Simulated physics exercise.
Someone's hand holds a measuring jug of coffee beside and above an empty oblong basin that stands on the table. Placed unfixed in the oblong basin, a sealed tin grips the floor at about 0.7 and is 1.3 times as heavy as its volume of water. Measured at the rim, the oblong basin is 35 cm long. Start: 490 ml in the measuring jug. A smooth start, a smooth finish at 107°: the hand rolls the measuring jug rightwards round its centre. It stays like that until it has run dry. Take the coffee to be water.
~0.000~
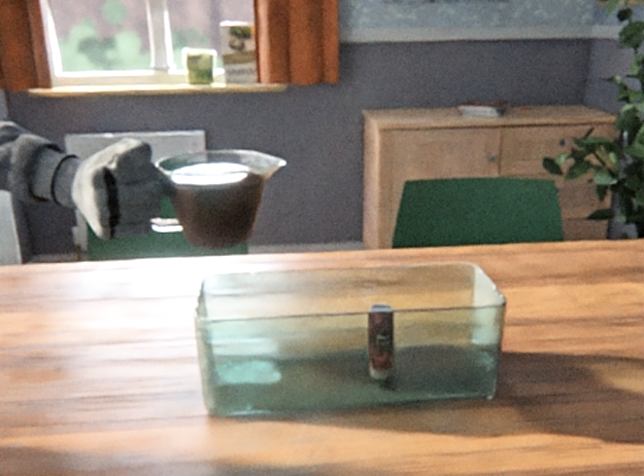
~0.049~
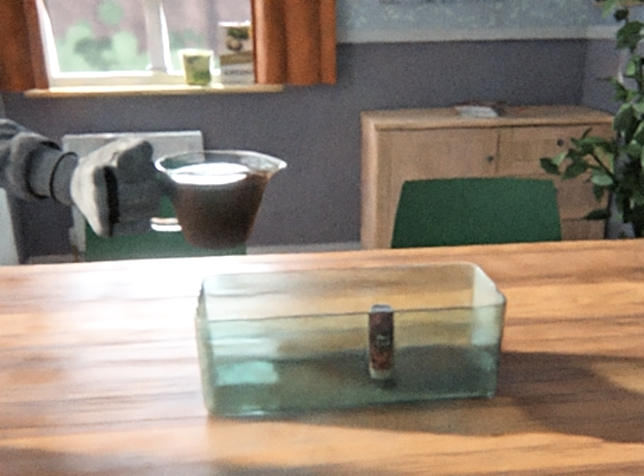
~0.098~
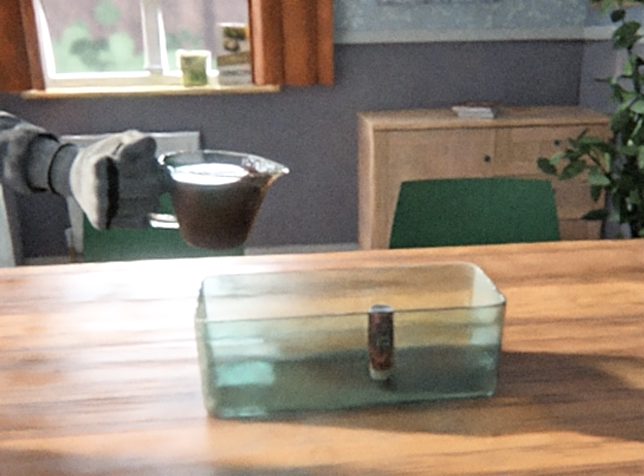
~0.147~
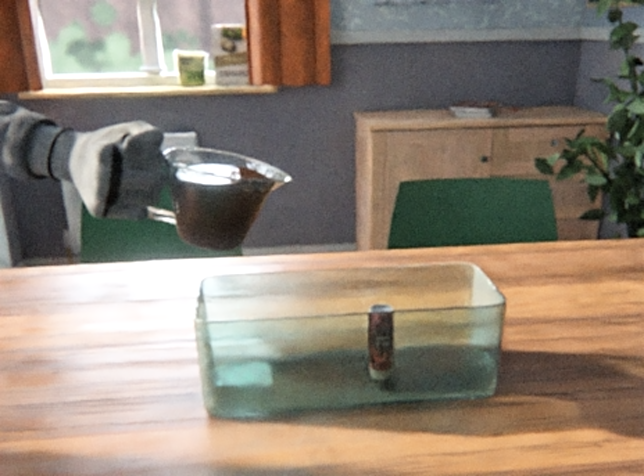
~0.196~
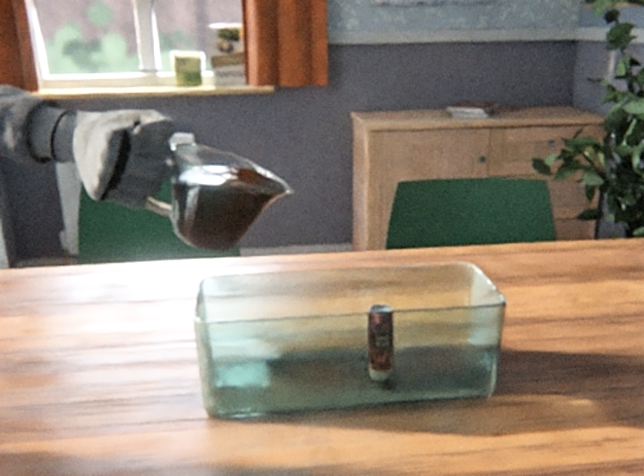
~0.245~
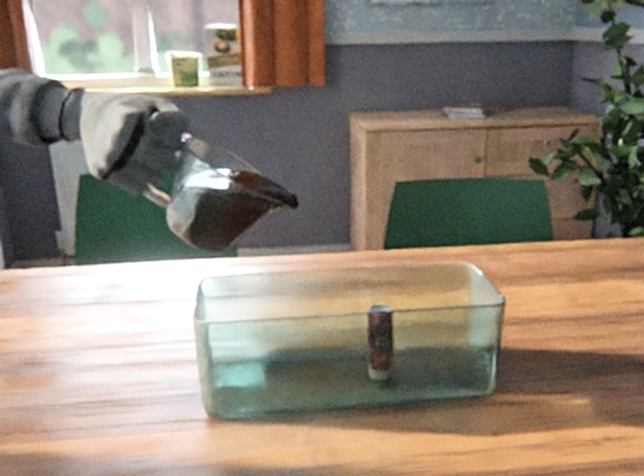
A gloved hand holding a glass jug of dark liquid above a clear oblong basin on a wooden table slowly tilted it to the right, until the liquid reached the jug's lip.
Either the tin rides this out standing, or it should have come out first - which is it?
It's going to stay vertical.
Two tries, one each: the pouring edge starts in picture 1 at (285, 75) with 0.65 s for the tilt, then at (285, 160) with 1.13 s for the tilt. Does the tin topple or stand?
Trial 1 - tin tips; trial 2 - tin stays standing.
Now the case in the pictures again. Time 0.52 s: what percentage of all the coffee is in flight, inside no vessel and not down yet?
I'd put it at about 22 percent.
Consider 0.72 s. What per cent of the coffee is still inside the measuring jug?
1 %.
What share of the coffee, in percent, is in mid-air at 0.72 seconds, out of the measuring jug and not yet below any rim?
Near 2 in a hundred.
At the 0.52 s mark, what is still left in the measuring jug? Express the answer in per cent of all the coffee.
About 26 percent.
Then, 0.52 s in, the tilt is 96° and 26 per cent is still to pour; the tin stands where it began.
Then, 0.72 s in, the tilt is 107° and 1 per cent is still to pour; the tin stands where it began.
Then, 0.92 s in, the tilt is 107° and 0 per cent is still to pour; the tin stands where it began.
Then, 1.15 s in, the tilt is 107° and 0 per cent is still to pour; the tin stands where it began.
Finally, the tin stands where it began.
